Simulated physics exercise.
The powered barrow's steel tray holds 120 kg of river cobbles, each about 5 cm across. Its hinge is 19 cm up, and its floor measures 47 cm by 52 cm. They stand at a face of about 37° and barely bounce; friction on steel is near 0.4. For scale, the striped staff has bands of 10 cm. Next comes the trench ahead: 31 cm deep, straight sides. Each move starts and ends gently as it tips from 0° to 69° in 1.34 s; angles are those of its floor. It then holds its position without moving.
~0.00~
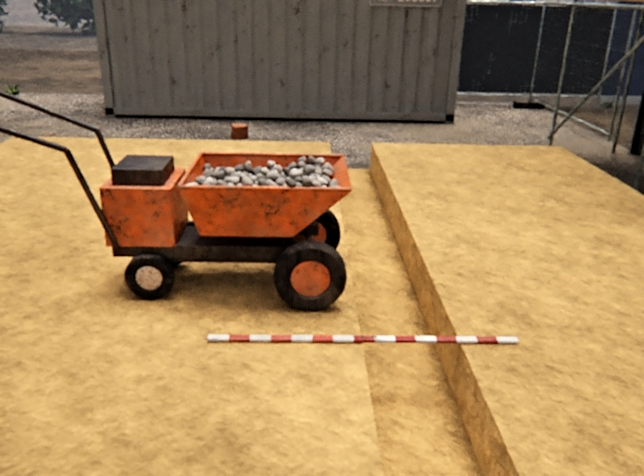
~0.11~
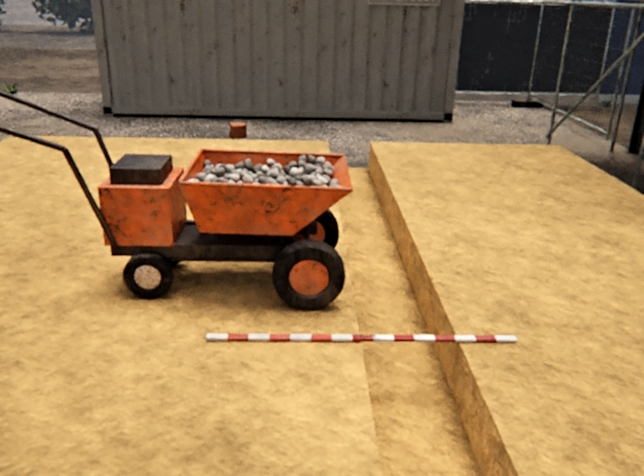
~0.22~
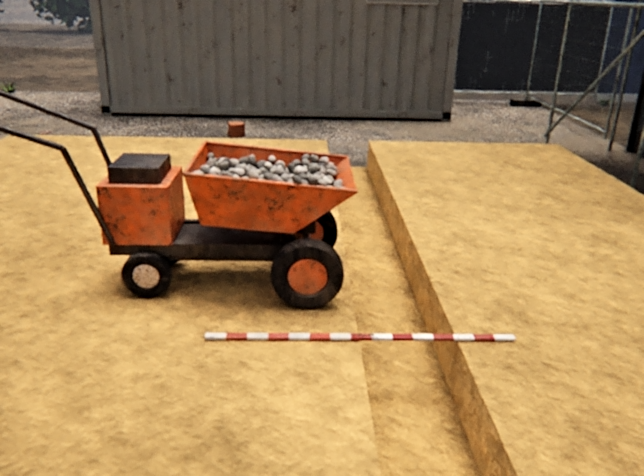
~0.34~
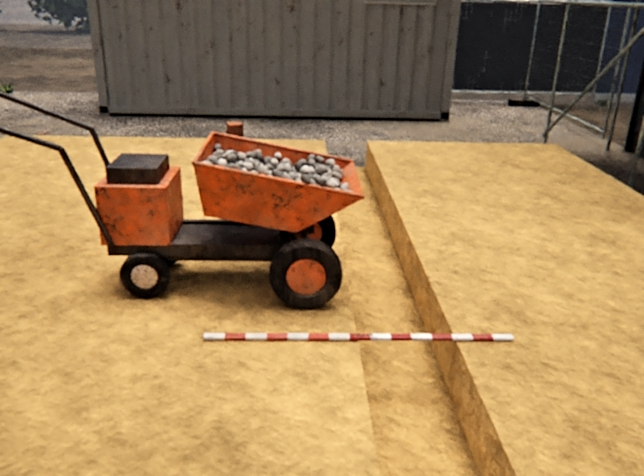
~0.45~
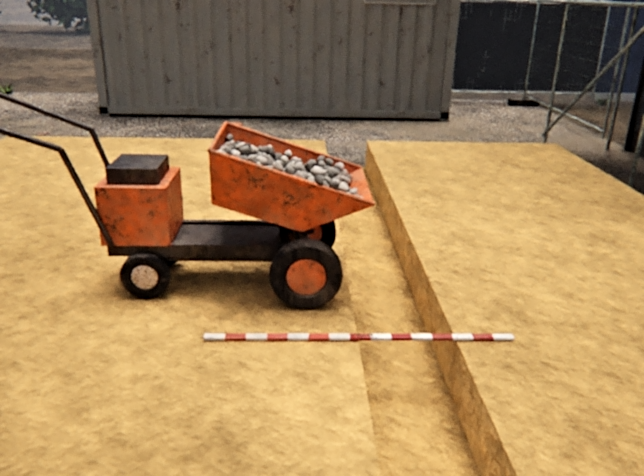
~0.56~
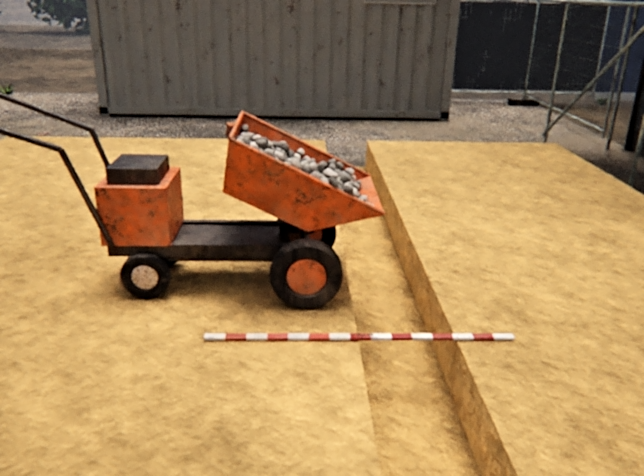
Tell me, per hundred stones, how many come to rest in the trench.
60 per hundred.
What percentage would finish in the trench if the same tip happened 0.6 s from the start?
About 40%.
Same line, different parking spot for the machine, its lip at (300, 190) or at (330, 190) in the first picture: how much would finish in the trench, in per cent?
Around 100% for the first place and 90% for the second.
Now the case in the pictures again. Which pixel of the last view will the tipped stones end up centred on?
Roughly at pixel (420, 312).
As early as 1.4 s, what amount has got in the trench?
Some 30 per cent.
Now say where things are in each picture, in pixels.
The tray is at 0°, its lip at (352, 190); the top of the load is at (289, 167), in the first frame.
Lip at (352, 190), floor tilted 1°, highest stones at (289, 166); the stones move at 0.2 m/s on average, in the second frame.
The tray is at 5°, its lip at (357, 192); the top of the load is at (236, 164); the stones move at 0.4 m/s on average, in the third frame.
Lip at (364, 197), floor tilted 11°, highest stones at (225, 156); the stones move at 0.5 m/s on average, in the fourth frame.
The tray is at 18°, its lip at (374, 204); the top of the load is at (237, 147); the stones move at 0.6 m/s on average, in the fifth frame.
Lip at (385, 214), floor tilted 26°, highest stones at (248, 137); the stones move at 0.6 m/s on average, in the sixth frame.
After 1.0 s the floor is at 59°; 99 % in the tray, 1 % in the trench; the foremost stones are at (402, 233).
After 1.4 s the floor is at 69°; 47 % in the tray, 31 % in the trench, 22 % past the trench; the foremost stones are at (483, 284).
After 1.8 s the floor is at 69°; 11 % in the tray, 49 % in the trench, 40 % past the trench; the foremost stones are at (568, 290).
After 3.7 s the floor is at 69°; 0 % in the tray, 60 % in the trench, 40 % past the trench; the foremost stones are at (611, 277).
